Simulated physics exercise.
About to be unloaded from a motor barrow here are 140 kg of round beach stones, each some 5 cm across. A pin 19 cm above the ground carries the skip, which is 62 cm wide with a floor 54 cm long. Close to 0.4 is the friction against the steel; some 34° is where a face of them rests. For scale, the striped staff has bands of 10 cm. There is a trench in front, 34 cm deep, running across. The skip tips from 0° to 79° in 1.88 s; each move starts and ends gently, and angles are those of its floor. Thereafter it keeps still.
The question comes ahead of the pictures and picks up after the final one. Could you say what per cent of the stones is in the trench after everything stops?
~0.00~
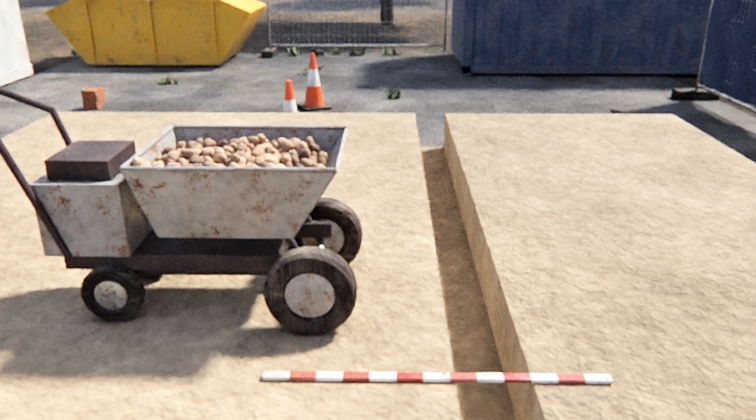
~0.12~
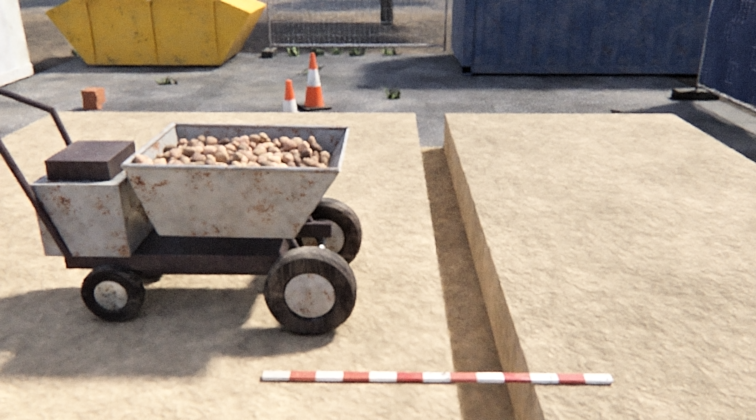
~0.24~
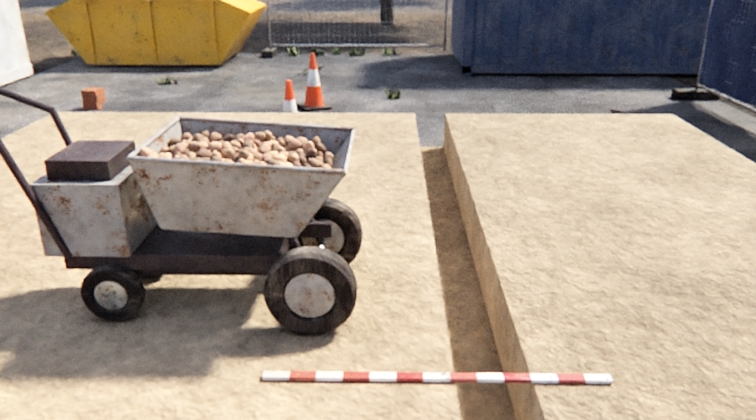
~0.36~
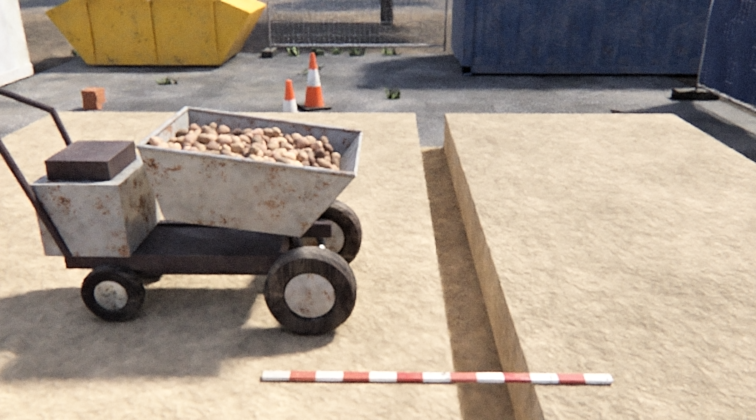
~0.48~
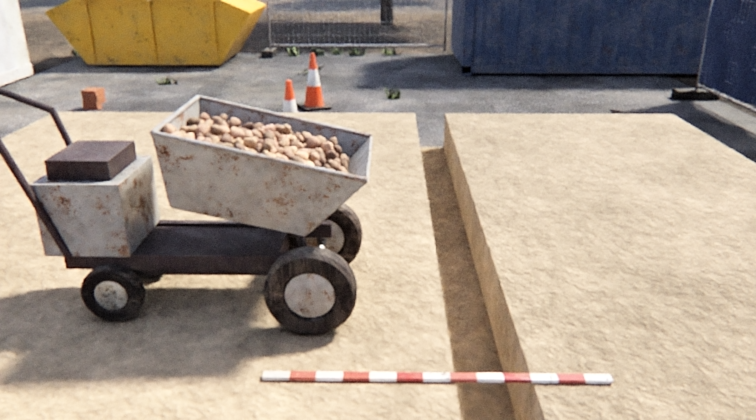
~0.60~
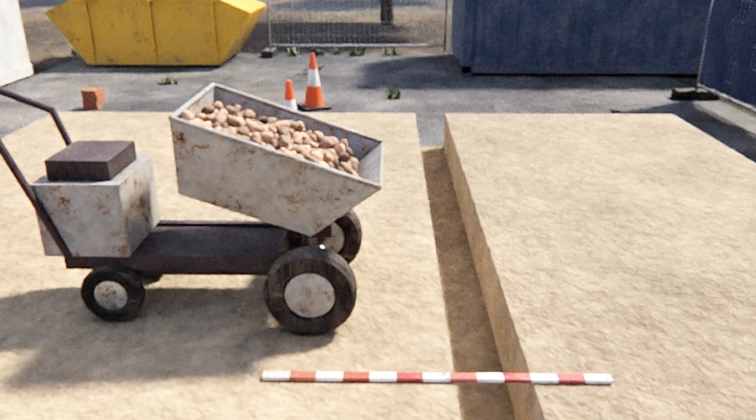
I would put it at 88 per cent.
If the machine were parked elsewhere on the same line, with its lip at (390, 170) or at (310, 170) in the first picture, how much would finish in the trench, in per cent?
The first gives about 35 percent and the second about 95 percent.
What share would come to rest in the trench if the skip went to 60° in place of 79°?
It would be near 65 per cent.
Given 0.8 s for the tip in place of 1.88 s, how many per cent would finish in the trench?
About 70 percent, I'd say.
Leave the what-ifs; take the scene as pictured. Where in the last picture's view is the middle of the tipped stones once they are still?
Around (478, 340).
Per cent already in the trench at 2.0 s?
By then, around 60 percent.
After 1.4 s the floor is at 67°; 95 % in the skip, 4 % in the trench; the foremost stones are at (486, 280).
After 2.0 s the floor is at 79°; 30 % in the skip, 59 % in the trench, 11 % past the trench; the foremost stones are at (631, 304).
After 2.3 s the floor is at 79°; 10 % in the skip, 78 % in the trench, 12 % past the trench; the foremost stones are at (675, 294).
After 4.3 s the floor is at 79°; 0 % in the skip, 88 % in the trench, 12 % past the trench; the foremost stones are at (681, 285).
